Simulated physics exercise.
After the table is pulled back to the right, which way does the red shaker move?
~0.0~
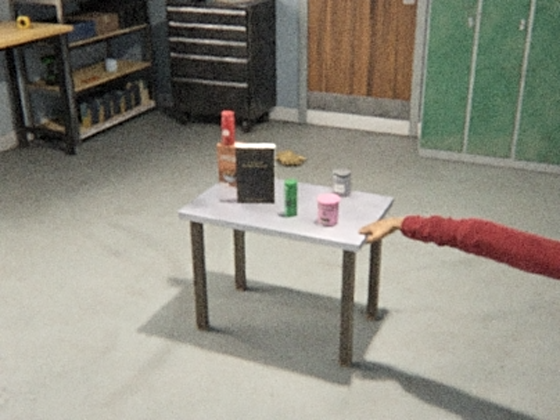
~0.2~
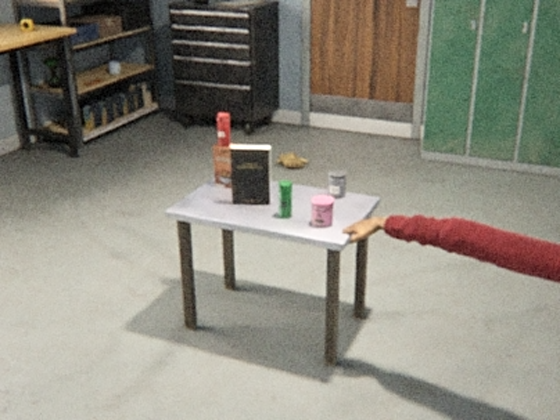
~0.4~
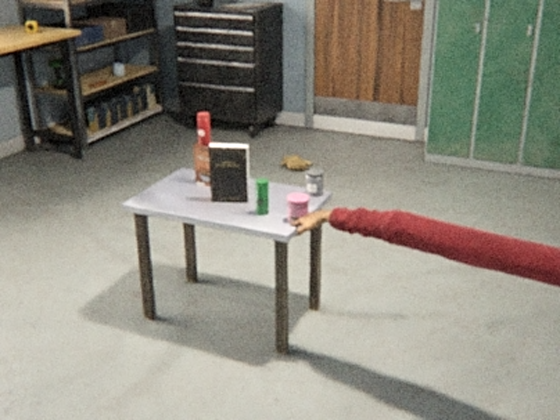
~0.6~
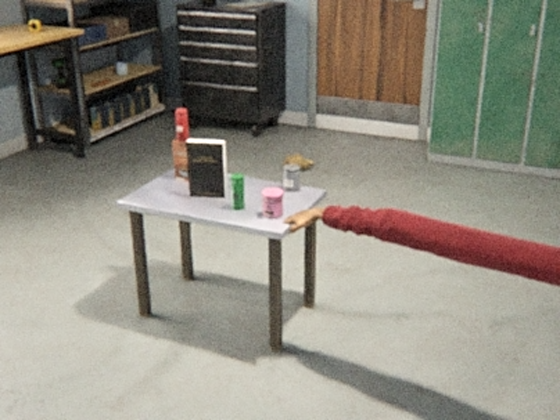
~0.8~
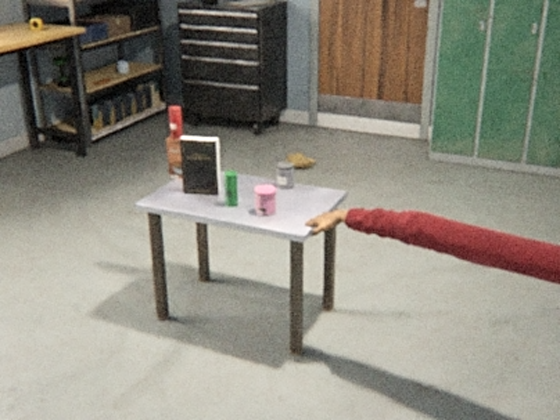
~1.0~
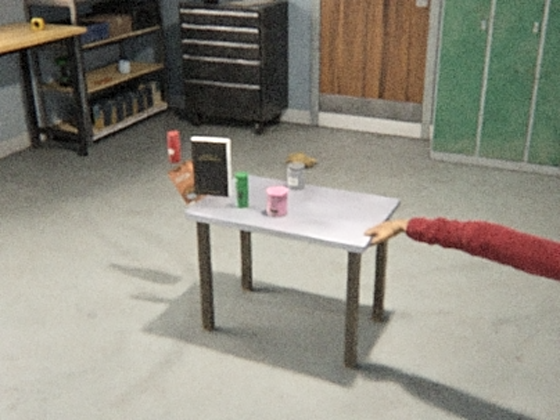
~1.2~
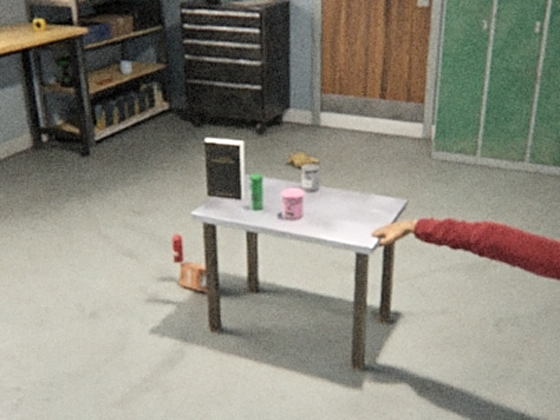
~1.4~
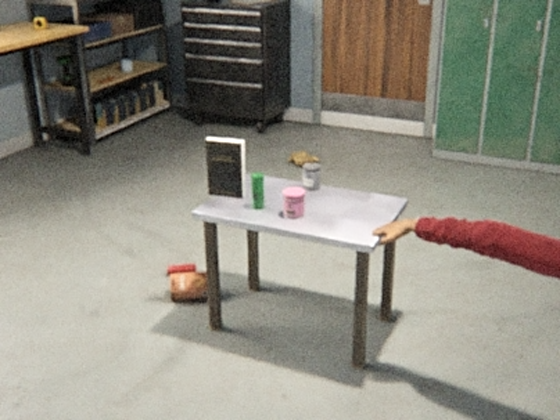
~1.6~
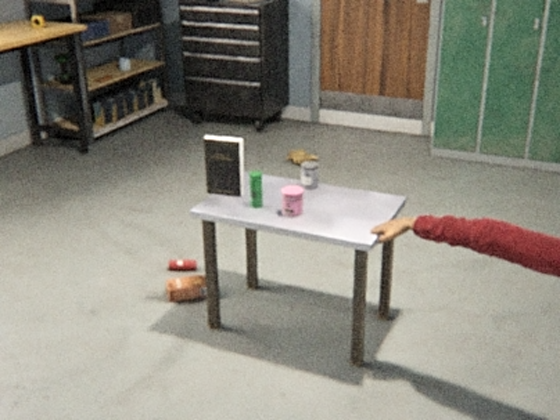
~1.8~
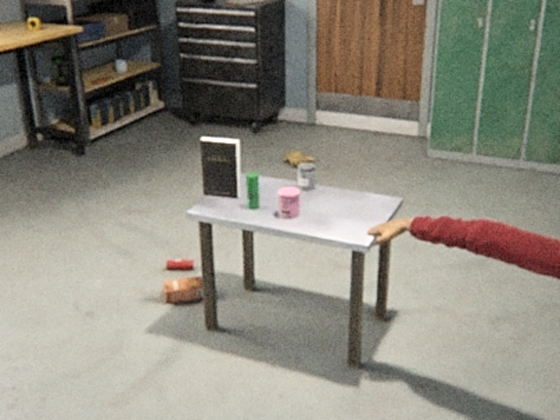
The red shaker moves down, dropping past the left end of the table to the floor.
